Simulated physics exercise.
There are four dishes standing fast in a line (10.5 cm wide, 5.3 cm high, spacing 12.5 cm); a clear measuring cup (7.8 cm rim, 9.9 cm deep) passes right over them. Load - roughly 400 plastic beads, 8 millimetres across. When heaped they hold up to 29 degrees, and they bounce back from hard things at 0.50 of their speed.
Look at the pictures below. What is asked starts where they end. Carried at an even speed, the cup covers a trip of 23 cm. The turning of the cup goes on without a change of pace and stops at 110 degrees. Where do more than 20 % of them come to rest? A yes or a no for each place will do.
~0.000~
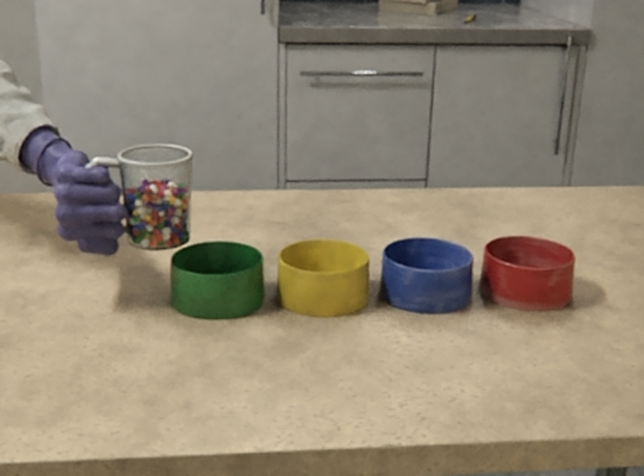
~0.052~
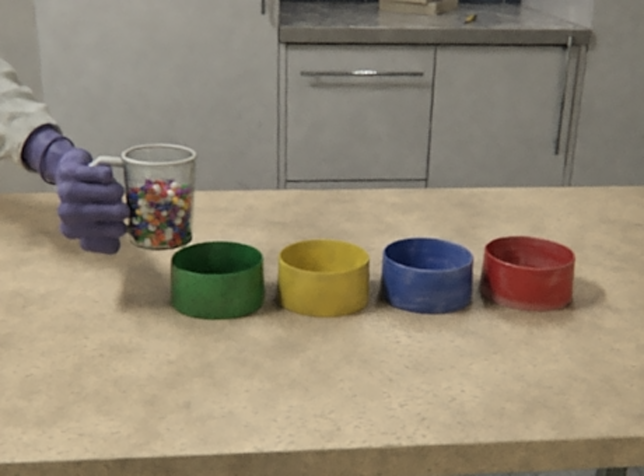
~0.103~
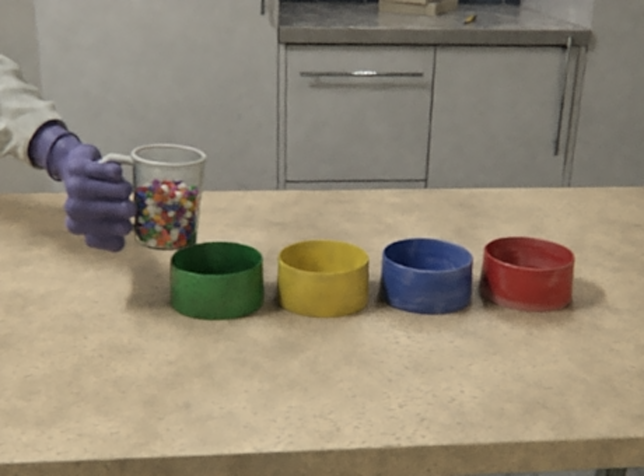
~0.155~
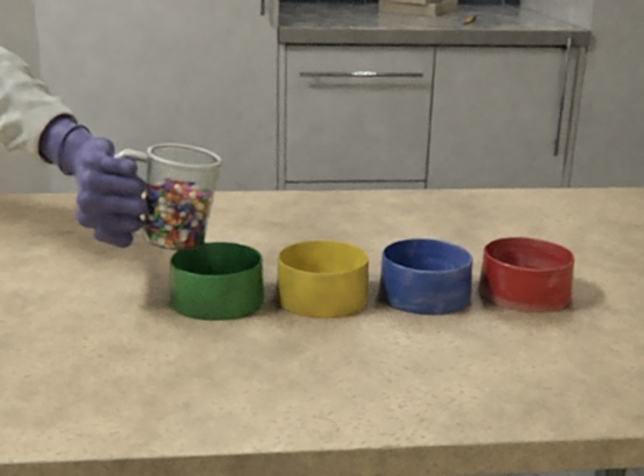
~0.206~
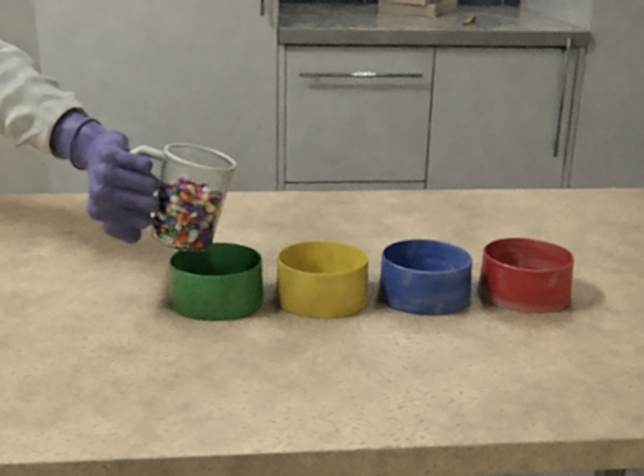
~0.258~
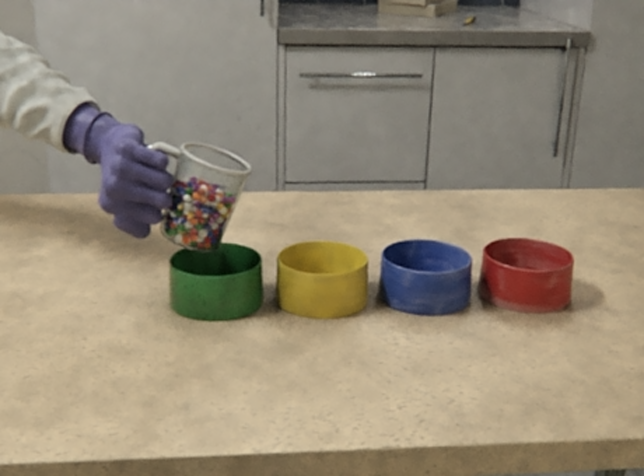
At the end, red: Its share will not go past a fifth, blue: Its share will go past a fifth, green: Its share will not go past a fifth, yellow: Its share will not go past a fifth, counter: Its share will not go past a fifth.
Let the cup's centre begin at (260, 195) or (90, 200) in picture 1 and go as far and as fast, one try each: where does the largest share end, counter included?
The winner: Red; yellow.
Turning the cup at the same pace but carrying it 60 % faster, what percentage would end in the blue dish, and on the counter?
Shares: Blue 100, counter 0.
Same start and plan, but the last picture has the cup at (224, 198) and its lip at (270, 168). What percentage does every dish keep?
Red 0; blue 100; green 0; yellow 0.
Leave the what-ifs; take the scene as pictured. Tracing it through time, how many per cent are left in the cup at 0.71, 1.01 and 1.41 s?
In turn: 100 %, 95 %, 35 %.
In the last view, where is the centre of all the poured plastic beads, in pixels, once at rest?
I'd put it at about (424, 279).
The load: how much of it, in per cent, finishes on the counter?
The answer is roughly 0 per cent.
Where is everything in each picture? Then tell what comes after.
In the first picture, cup at (157, 197), tilt 0 degrees, lip at (191, 155), moved 0.0 cm; middle of the pieces at (157, 209); green dish at (217, 258); yellow dish at (324, 256); blue dish at (428, 254); red dish at (529, 252).
In the second picture, cup at (160, 197), tilt 1 degrees, lip at (195, 155), moved 0.3 cm; middle of the pieces at (160, 209).
In the third picture, cup at (168, 198), tilt 4 degrees, lip at (204, 158), moved 1.2 cm; middle of the pieces at (167, 209).
In the fourth picture, cup at (179, 198), tilt 9 degrees, lip at (220, 161), moved 2.5 cm; middle of the pieces at (177, 209).
In the fifth picture, cup at (191, 198), tilt 14 degrees, lip at (235, 165), moved 3.8 cm; middle of the pieces at (188, 209).
In the sixth picture, cup at (203, 198), tilt 19 degrees, lip at (250, 169), moved 5.2 cm; middle of the pieces at (199, 209); green dish at (216, 259); yellow dish at (323, 258); blue dish at (427, 256); red dish at (528, 254). The cup turns about 95 degrees a second and travels 26 cm a second.
Then, at 0.71 s, tilt 63 degrees; cup holds 100 %.
After 1.01 s, tilt 92 degrees; cup holds 95 %.
After 1.41 s, tilt 110 degrees; cup holds 35 %, blue 65 %.
In the end, at 2.3 s, red 0 %, blue 100 %, green 0 %, yellow 0 %, counter 0 %.
